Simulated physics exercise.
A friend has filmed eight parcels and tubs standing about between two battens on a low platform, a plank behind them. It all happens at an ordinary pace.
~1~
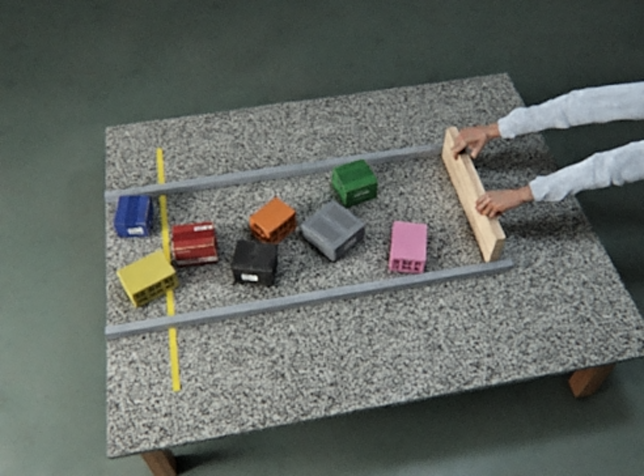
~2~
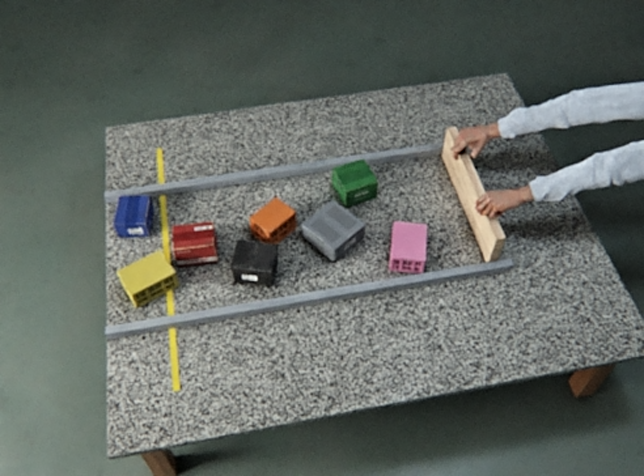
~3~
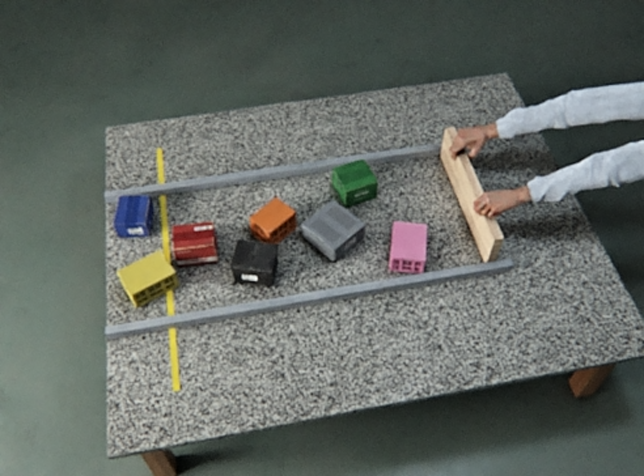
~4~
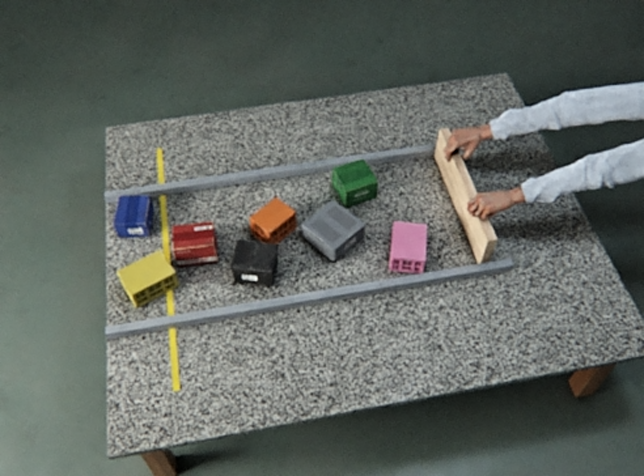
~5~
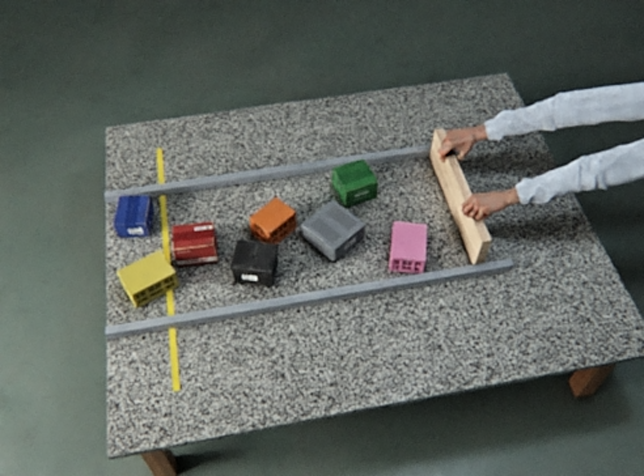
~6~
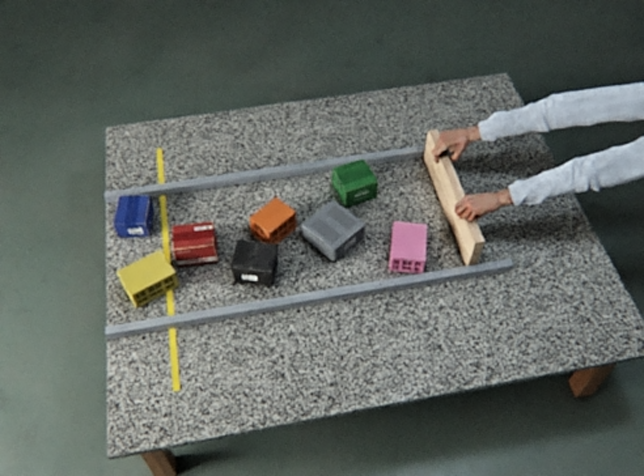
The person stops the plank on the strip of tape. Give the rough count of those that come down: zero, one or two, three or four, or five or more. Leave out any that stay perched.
Here the number that fall off is three or four.
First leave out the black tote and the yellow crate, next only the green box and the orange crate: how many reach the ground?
2 in the first case, 2 in the second.
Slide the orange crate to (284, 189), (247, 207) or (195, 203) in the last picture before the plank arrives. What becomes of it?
In that order, it does not fall; holds on; remains up.
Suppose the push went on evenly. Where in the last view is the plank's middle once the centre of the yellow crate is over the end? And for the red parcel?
Its middle is around (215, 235) and around (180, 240).
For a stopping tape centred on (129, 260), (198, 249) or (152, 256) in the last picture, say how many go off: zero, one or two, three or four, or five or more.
For each place: Five or more; 1 or 2; five or over.
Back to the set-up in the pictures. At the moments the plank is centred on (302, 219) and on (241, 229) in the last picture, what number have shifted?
At the one place 5, at the other 7.
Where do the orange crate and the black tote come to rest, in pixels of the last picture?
Near (109, 237) and (110, 305).
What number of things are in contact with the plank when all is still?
The number is 3.
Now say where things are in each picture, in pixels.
The first picture shows blue parcel (134, 216); yellow crate (149, 279); red parcel (195, 245); plank (471, 193); tape (167, 254).
The second picture shows yellow crate (149, 279); black tote (255, 264).
The third picture shows red parcel (195, 245); orange crate (273, 223).
The fourth picture shows blue parcel (134, 216); pink crate (408, 247).
The fifth picture shows yellow crate (149, 279); grey tote (333, 231).
The sixth picture shows blue parcel (134, 216); yellow crate (149, 279); red parcel (195, 245); plank (452, 196); tape (167, 254).
Soon after, none off yet; blue parcel at rest near (134, 216); yellow crate at rest near (149, 279); red parcel at rest near (195, 245).
At rest, the number that fall off is three or four; fallen, red parcel, yellow crate and blue parcel.
